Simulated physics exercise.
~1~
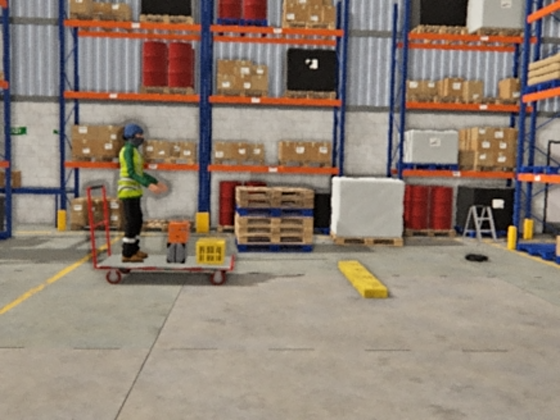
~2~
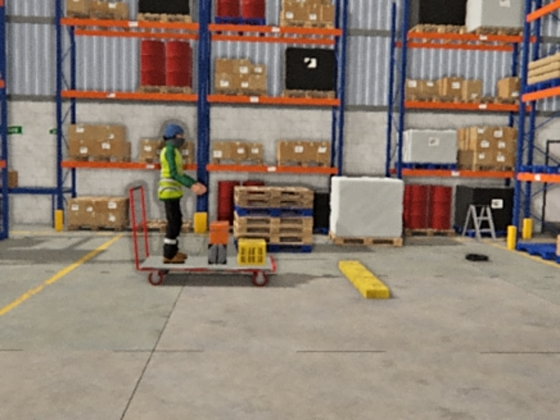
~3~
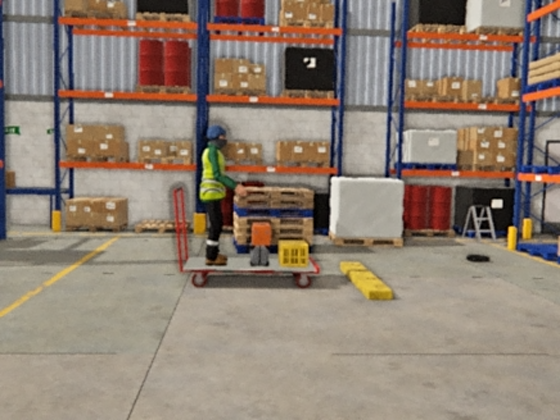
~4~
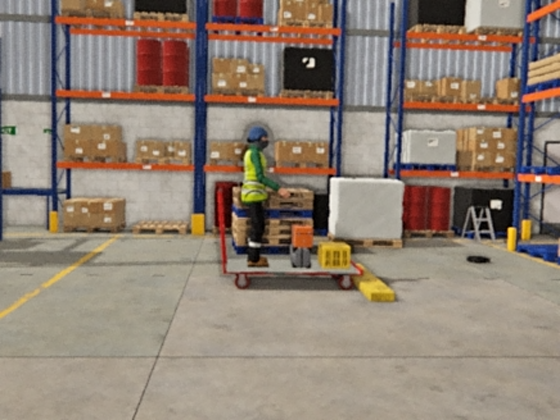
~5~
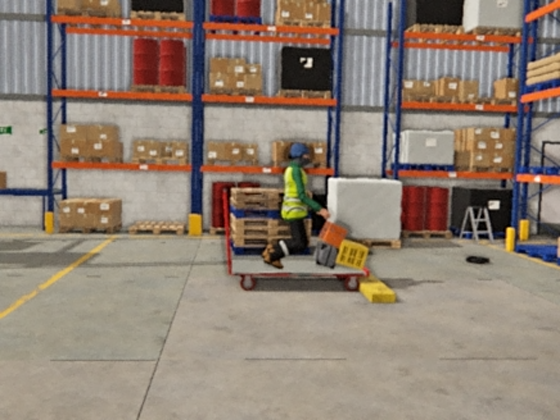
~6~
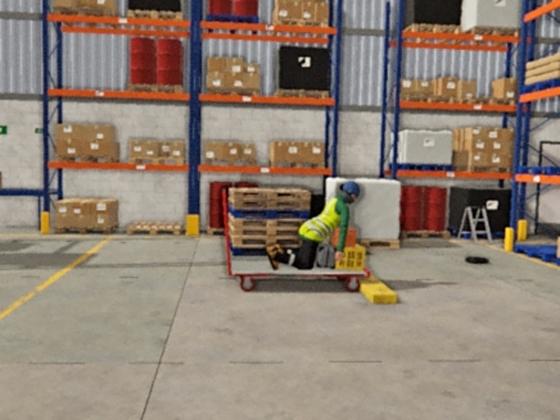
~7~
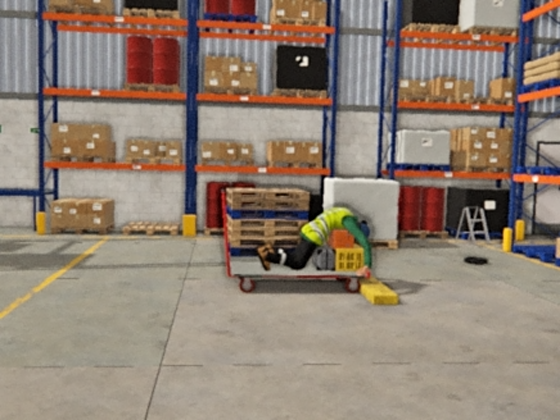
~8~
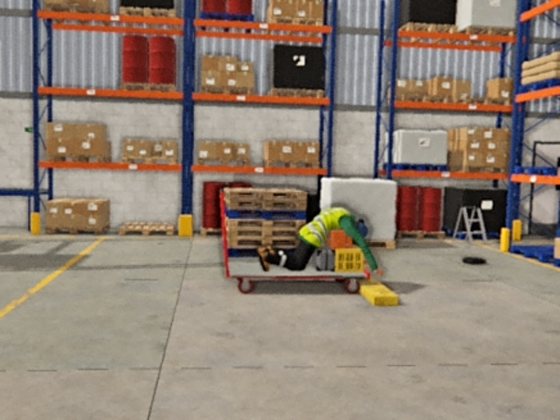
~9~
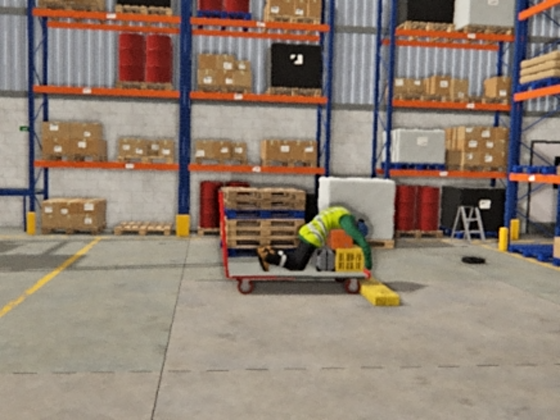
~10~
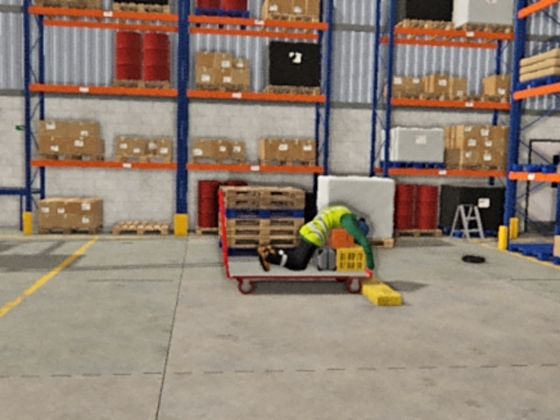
A cart rolls right, stops at a yellow beam, and its rider slumps over the toppled load.
